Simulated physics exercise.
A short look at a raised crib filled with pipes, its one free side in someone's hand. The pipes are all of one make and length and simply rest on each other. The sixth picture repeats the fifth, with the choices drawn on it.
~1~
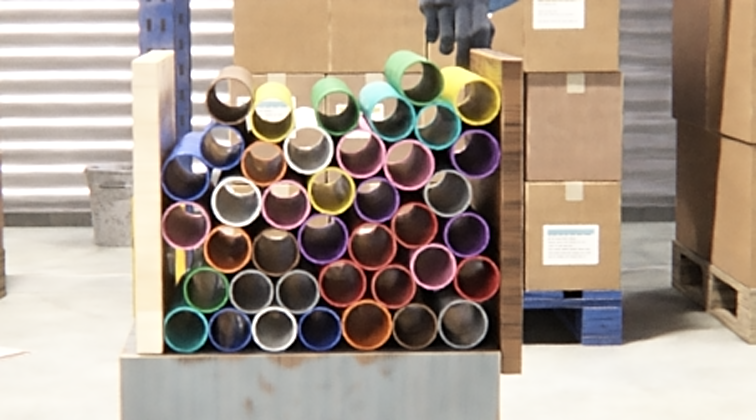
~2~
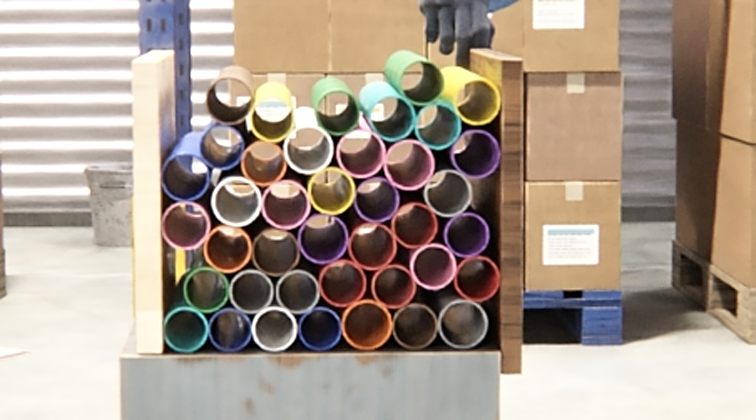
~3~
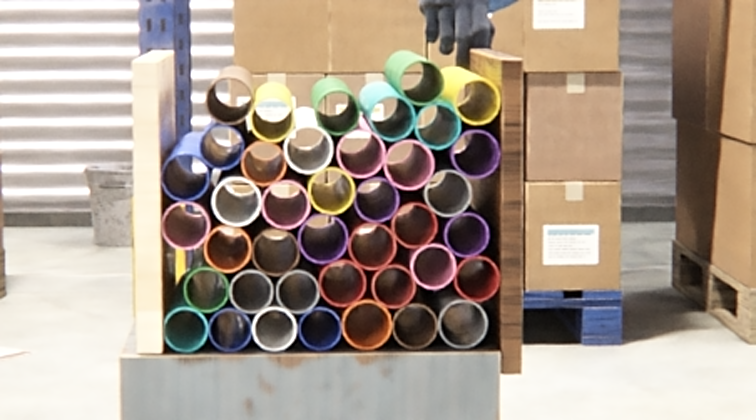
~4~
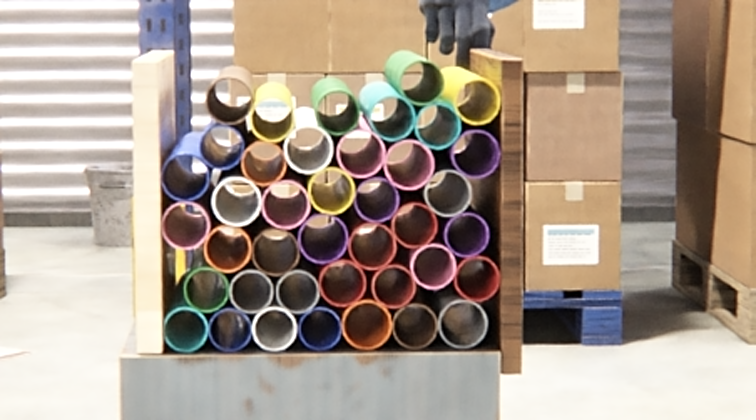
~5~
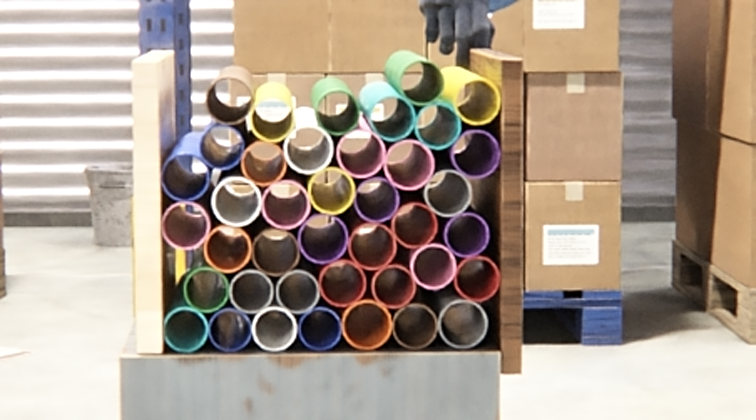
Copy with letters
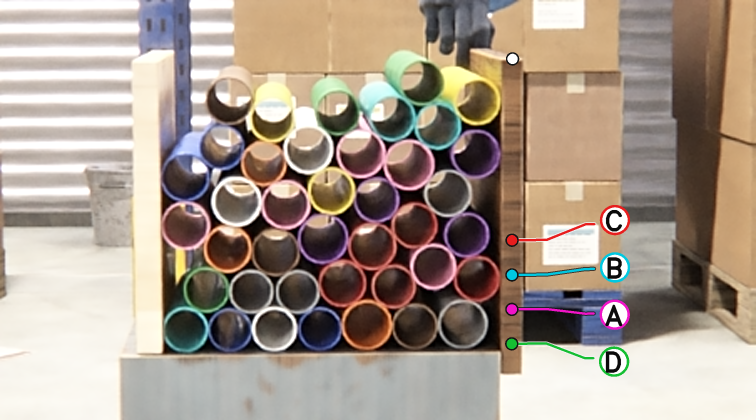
A gloved hand stays above the right side board while the stacked colourful pipes remain still.
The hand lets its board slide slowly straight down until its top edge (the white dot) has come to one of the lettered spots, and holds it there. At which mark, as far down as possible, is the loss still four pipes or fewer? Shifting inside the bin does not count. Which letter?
It can be let down to C.
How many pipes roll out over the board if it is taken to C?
With C, four.
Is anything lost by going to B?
At B: Yes.
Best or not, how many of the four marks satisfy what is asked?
The number is one.
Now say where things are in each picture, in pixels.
In the first frame, a yellow pipe (477, 101); side board (491, 197); a turquoise pipe (185, 329).
In the second frame, a turquoise pipe (185, 329); a brown pipe (415, 326).
In the third frame, a grey pipe (251, 292); a purple pipe (467, 234).
In the fourth frame, a grey pipe (448, 193); a yellow pipe (332, 191).
In the fifth frame, an orange pipe (264, 163); a yellow pipe (477, 101); side board (491, 197).
On the copy, A at (512, 309); B at (512, 275); C at (512, 241); D at (512, 344); the white dot at (512, 59).
On C. First, top of the board (501, 140).
Then, top of the board (501, 231).
Finally, top of the board (501, 240), four out over the board.
By contrast, A more than four out over the board; B more than four out over the board; D more than four out over the board.
